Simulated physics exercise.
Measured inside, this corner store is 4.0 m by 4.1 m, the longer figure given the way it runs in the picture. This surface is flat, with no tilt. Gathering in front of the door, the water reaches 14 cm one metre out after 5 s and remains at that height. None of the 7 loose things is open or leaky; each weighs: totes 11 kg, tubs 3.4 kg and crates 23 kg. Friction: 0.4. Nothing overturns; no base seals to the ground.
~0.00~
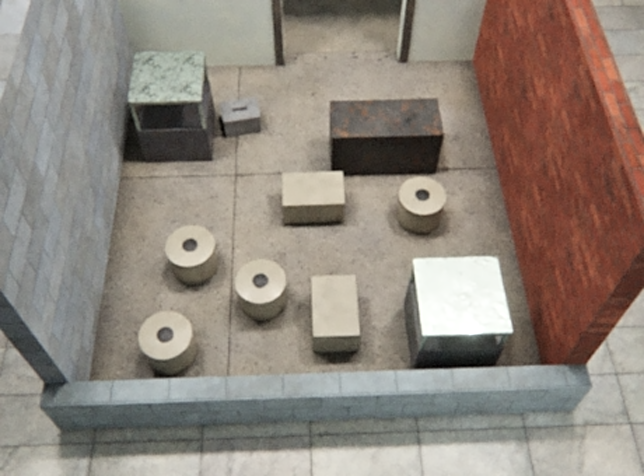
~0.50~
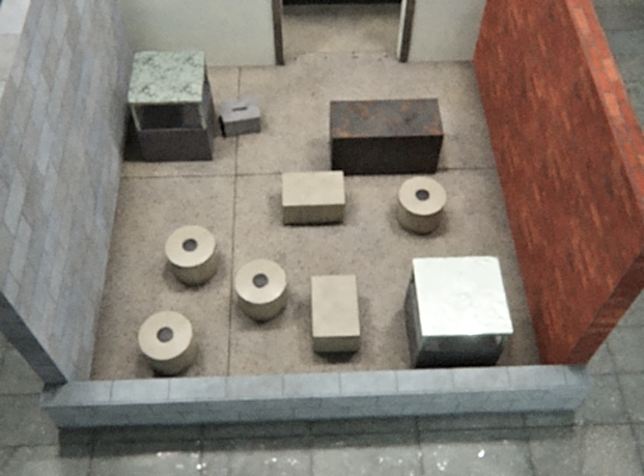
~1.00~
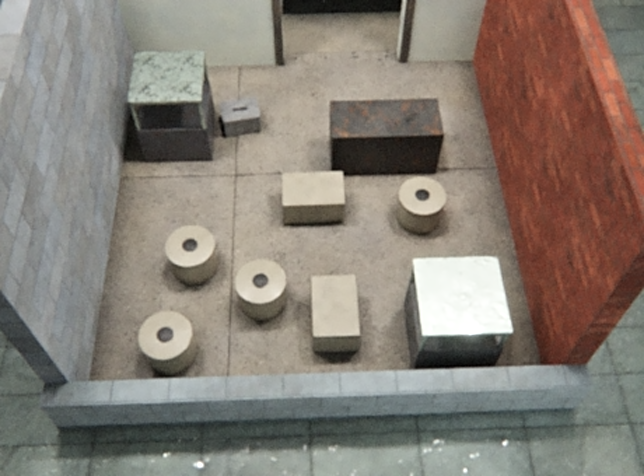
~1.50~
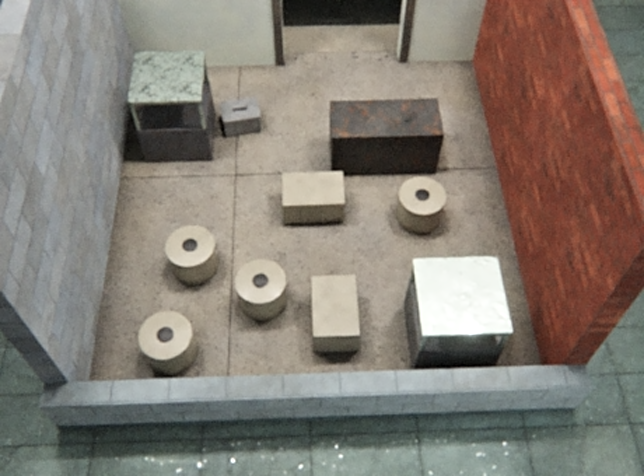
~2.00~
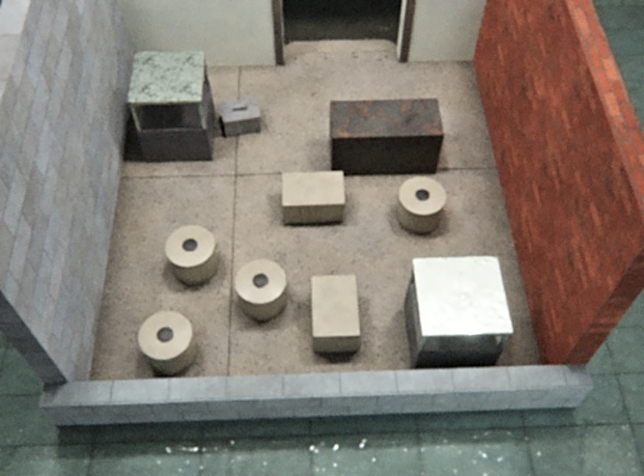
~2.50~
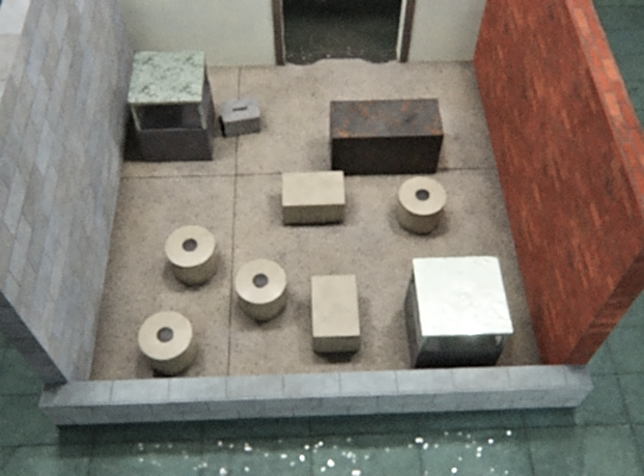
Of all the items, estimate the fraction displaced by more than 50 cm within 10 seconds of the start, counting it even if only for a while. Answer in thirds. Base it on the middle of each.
Under a third.
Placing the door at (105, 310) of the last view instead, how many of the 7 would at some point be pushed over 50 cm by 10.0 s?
The answer then is 4.
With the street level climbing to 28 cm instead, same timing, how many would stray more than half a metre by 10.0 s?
You'd get 6 in that case.
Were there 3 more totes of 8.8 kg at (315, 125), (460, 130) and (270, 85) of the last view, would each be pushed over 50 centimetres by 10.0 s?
Note: Item 1 above threshold; item 2 above threshold; item 3 below threshold.
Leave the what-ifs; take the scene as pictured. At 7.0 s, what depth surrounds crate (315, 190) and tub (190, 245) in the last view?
About 2 and 2 cm.
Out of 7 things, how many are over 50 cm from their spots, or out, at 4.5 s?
By that time the total stands at 0.
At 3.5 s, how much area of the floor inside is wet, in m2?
Wet area: Approx. 1.0 m2.
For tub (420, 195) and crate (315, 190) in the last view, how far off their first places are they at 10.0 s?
In that order: 10 cm, 0 cm.
After 3.5 s 0 of 7 are over 50 cm from their spots; 0 afloat.
After 4.5 s 0 of 7 are over 50 cm from their spots; 0 afloat.
After 7.0 s 0 of 7 are over 50 cm from their spots; 0 afloat.
After 10.0 s 1 of 7 are over 50 cm from their spots, and 1 have been at some point; 2 afloat.
